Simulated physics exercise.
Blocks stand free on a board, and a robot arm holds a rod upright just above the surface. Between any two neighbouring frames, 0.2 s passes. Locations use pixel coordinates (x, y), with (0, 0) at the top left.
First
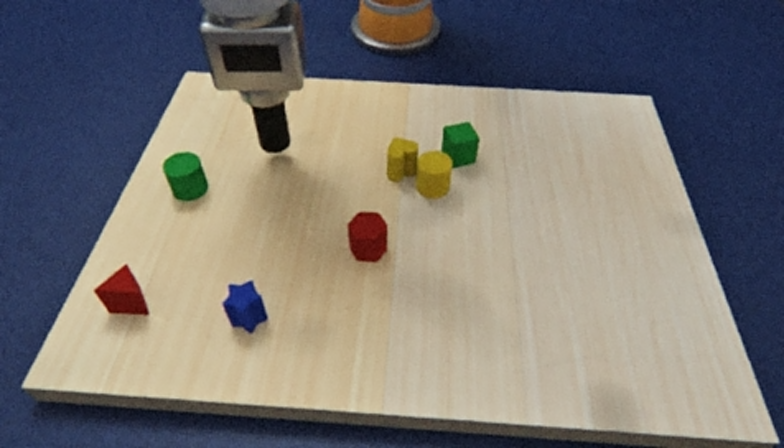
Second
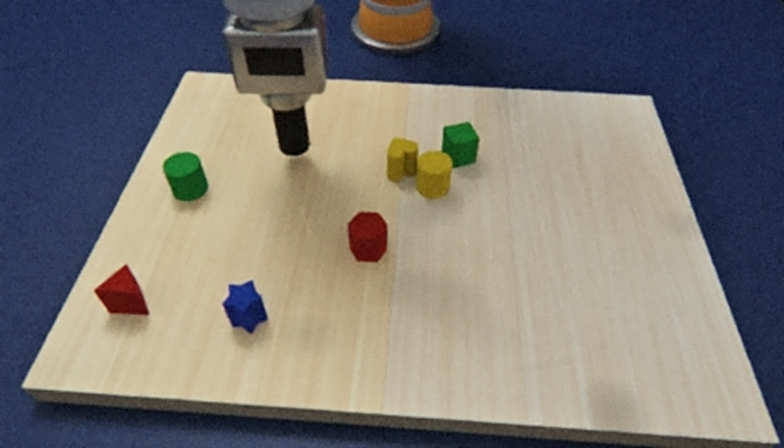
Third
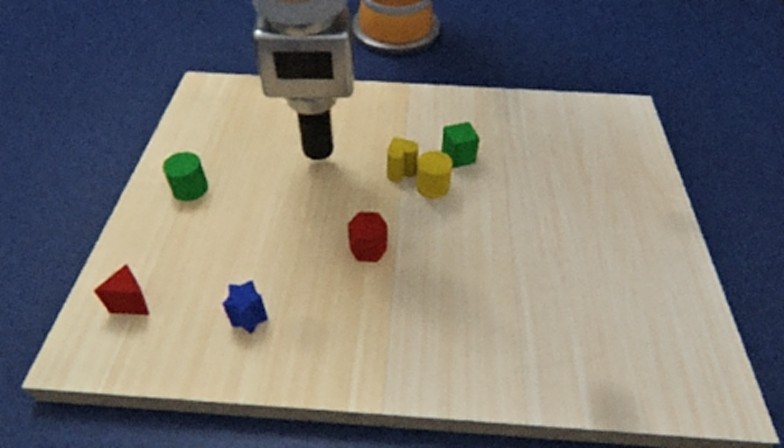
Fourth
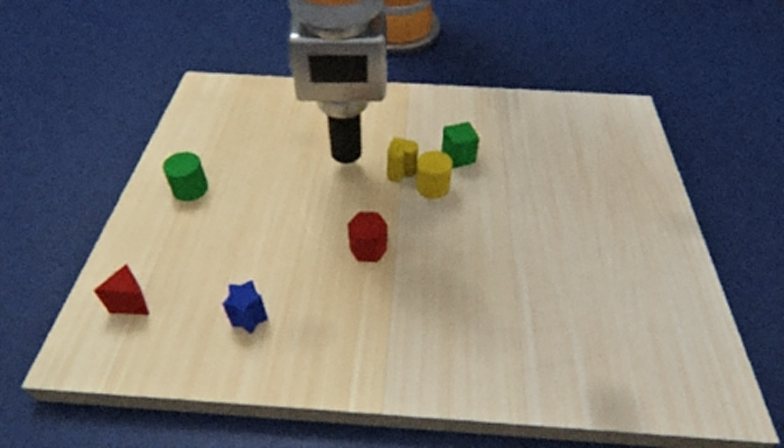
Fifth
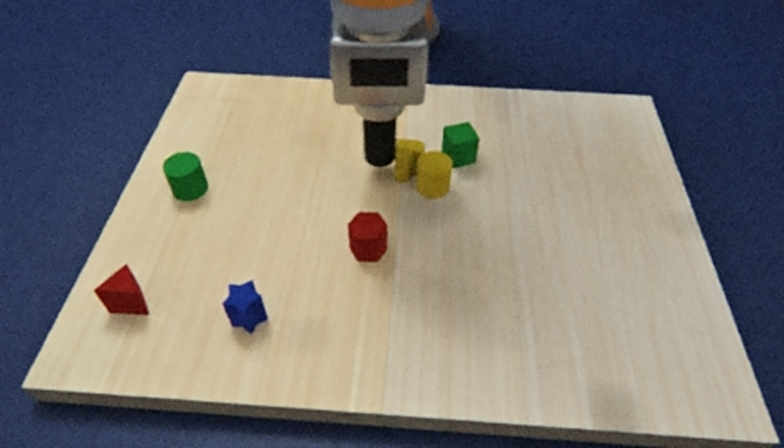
A robot arm slid its black rod steadily to the right across a wooden board of scattered colored blocks, reaching the yellow heart block and nudging it slightly right, while the other blocks stayed still.
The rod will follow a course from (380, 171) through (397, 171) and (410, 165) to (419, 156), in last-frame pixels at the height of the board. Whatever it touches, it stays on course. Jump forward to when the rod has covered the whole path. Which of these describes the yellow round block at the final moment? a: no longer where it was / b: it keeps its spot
Option a.
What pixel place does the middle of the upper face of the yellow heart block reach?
So, by the moment the path ends, you'll find the top centre of the yellow heart block at (442, 146).
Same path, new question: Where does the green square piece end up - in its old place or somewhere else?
The block you're asking about stays where it is.
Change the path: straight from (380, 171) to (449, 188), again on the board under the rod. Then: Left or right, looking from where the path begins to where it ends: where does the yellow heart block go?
Heads left.
The first path, step by step. Halfway along, rod at (405, 156); yellow heart block at (435, 147); yellow round block at (447, 165).
At the end, rod at (420, 143); yellow heart block at (442, 146), turned 25° clockwise; yellow round block at (448, 165); green square piece in place.
